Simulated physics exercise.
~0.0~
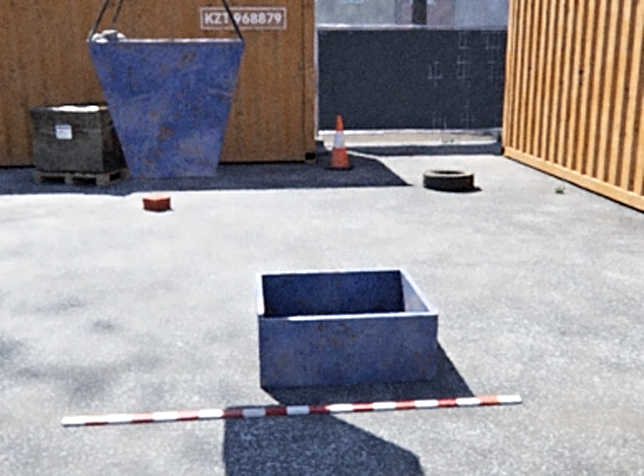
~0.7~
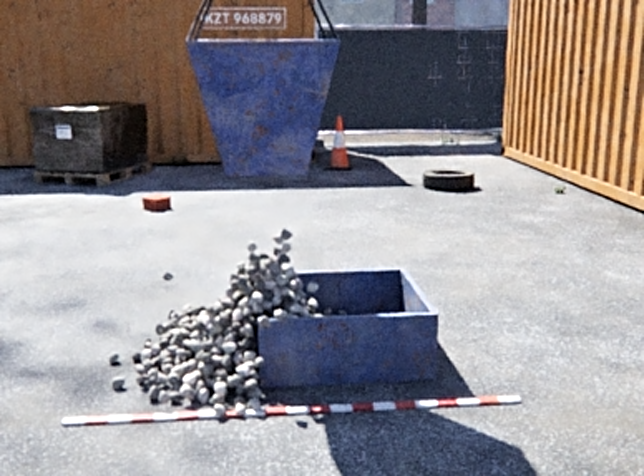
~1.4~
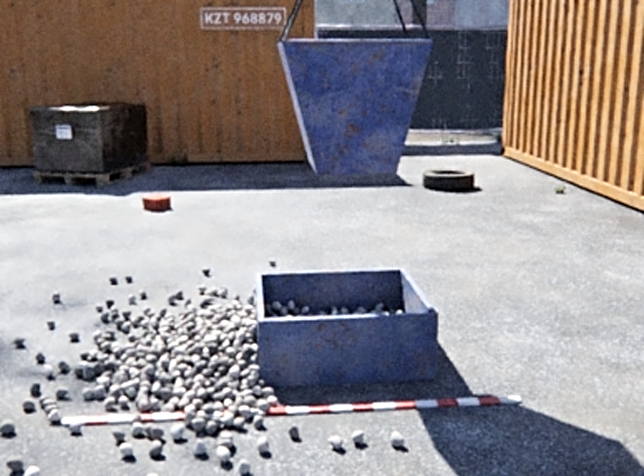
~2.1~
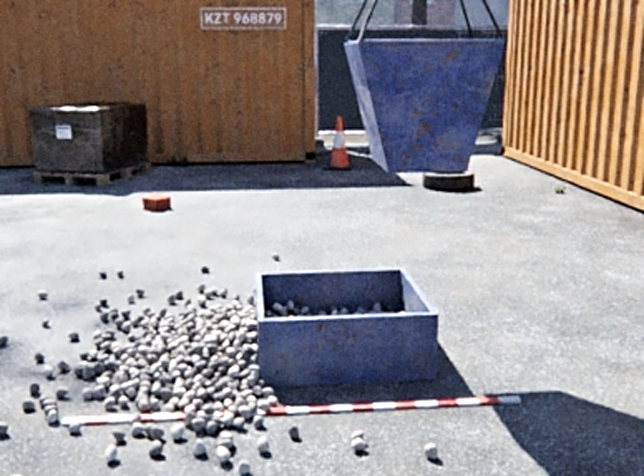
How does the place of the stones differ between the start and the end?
At the start the stones are out of sight inside the hanging blue skip at the upper left. By the end most lie scattered on the ground to the left of the bin, with a smaller part inside it.
In a paved yard, a skip moving right drops stones mostly left of a bin.
